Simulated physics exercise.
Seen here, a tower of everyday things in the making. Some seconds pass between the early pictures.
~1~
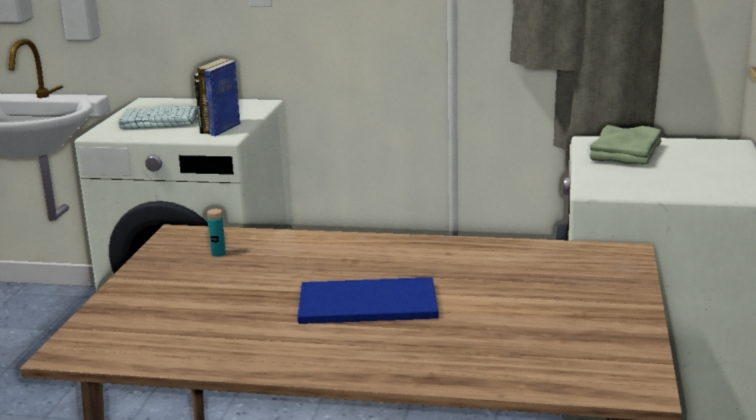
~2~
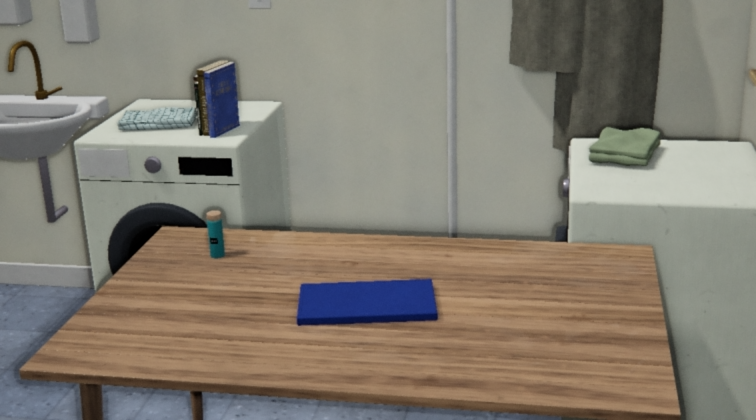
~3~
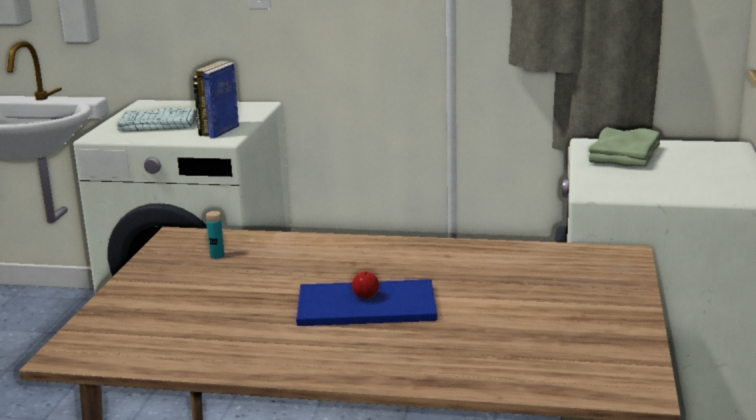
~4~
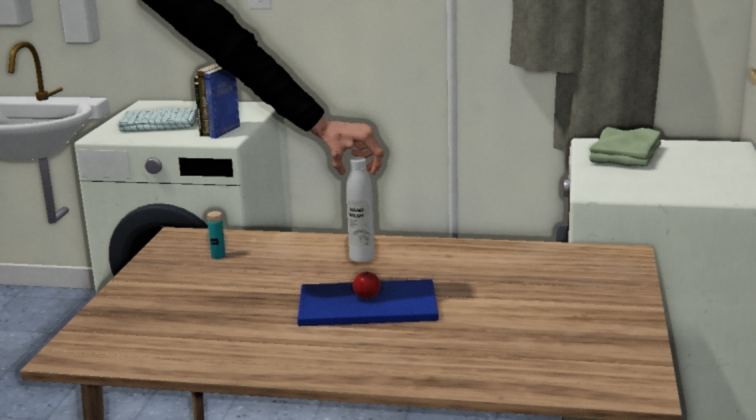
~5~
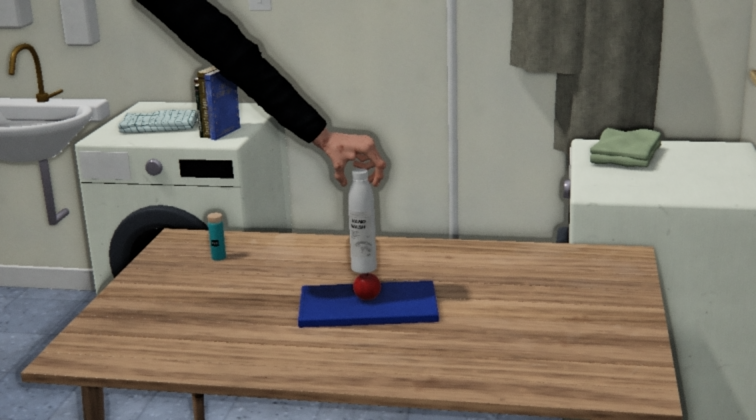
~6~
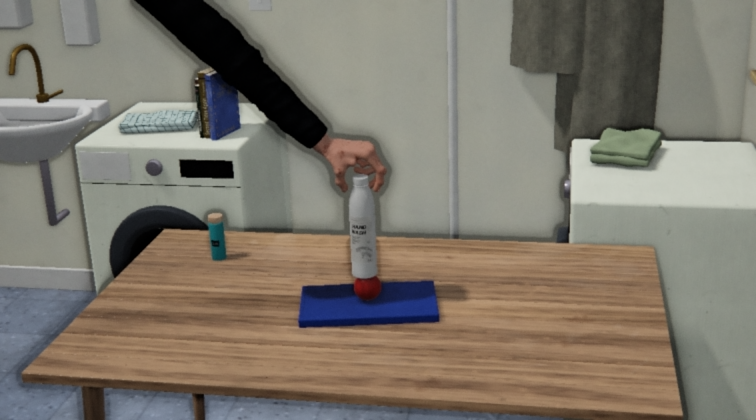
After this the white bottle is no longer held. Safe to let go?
In the end the pile gives way.
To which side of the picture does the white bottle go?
It goes to the left.
Then, 0.60 s past the last view, white bottle now fallen.
Then, 0.70 s past the last view, things are still on the move.
Then, 2.50 s past the last view, as before.
Finally, fallen, white bottle; the other 3 still in place. The pile loses its balance.
